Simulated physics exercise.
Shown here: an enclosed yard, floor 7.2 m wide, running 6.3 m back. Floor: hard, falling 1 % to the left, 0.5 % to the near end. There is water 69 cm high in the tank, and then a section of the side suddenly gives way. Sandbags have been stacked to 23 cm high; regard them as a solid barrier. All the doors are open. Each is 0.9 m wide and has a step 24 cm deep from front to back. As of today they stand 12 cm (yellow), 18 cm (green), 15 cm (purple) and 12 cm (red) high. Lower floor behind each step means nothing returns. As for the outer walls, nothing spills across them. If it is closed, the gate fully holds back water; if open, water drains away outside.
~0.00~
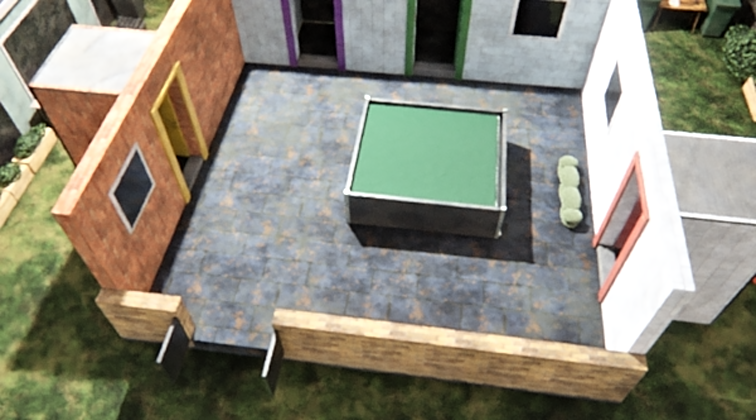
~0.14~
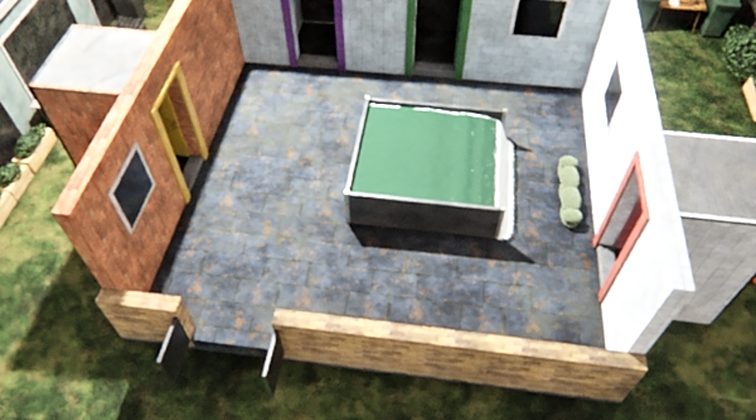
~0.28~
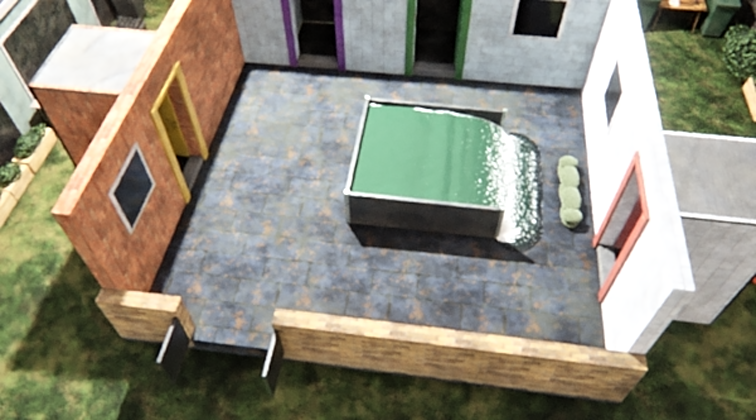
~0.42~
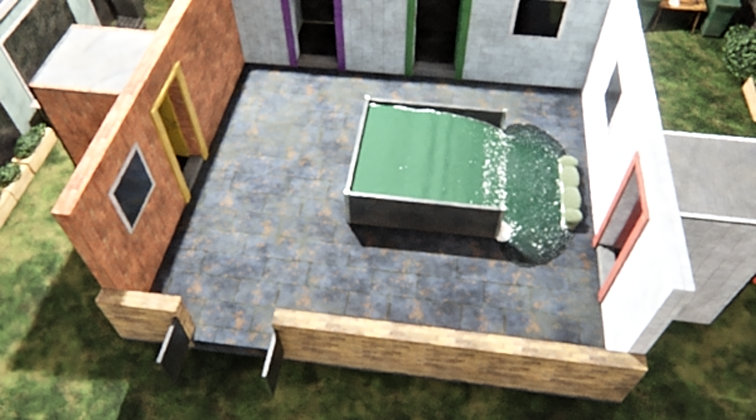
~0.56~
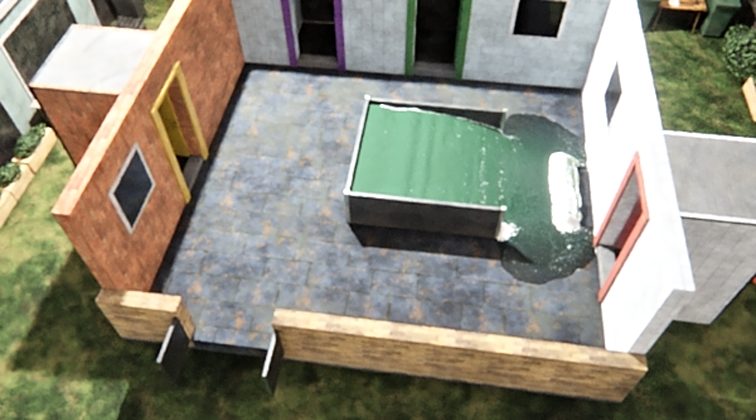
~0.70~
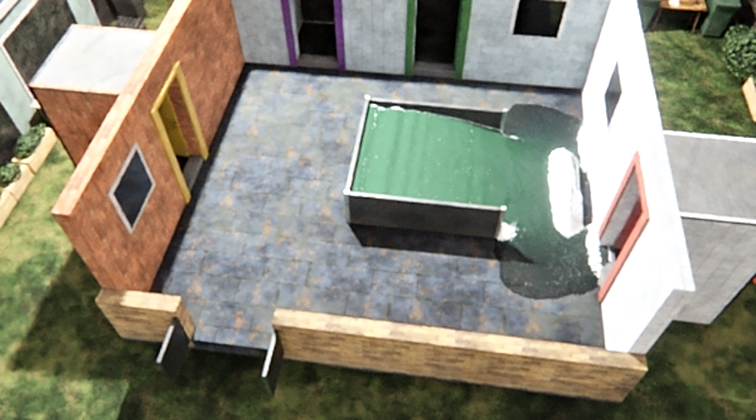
In this clip, the right side of a tank of green water in a walled yard opens, and water pours out, spreads across the paved floor, surges around the pale rounded sandbags and reaches the white wall on the right.
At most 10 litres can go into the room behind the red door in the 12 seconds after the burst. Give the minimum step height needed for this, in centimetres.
Roughly 29 centimetres.
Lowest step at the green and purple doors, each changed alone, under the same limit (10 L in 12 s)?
Roughly 6.0 cm for the green door and roughly 9.0 cm for the purple door.
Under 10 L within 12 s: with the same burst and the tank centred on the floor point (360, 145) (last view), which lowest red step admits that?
At least some 18 centimetres tall.
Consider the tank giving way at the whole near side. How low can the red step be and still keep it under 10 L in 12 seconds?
Some 15 cm.
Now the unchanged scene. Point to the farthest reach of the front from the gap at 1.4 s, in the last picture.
Around pixel (597, 374).
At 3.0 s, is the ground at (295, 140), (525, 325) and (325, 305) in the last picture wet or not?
Status: Clear / submerged / clear.
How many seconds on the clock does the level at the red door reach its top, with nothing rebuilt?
About 1.6 seconds.
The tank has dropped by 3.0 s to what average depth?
The average depth is some 20 cm.
After 1.4 s water covers 20 % of the floor, deepest (46 cm) near (552, 199); 27 cm at the red door, 31 litres in over its 12 cm step.
After 3.0 s water covers 40 % of the floor, deepest (41 cm) near (572, 359); 22 cm at the red door, 142 litres in over its 12 cm step.
After 12.0 s water covers 95 % of the floor, deepest (14 cm) near (180, 218); 6 cm at the red door, 172 litres in over its 12 cm step.
At the red door as built, the water arrived by 0.7 s and peaked near 28 cm at 1.6 s.
With a step of 25.5 cm, 24 litres would have come in within the 12 s; with 34 cm, 1 litre. So under 10 litres takes about 29 cm.
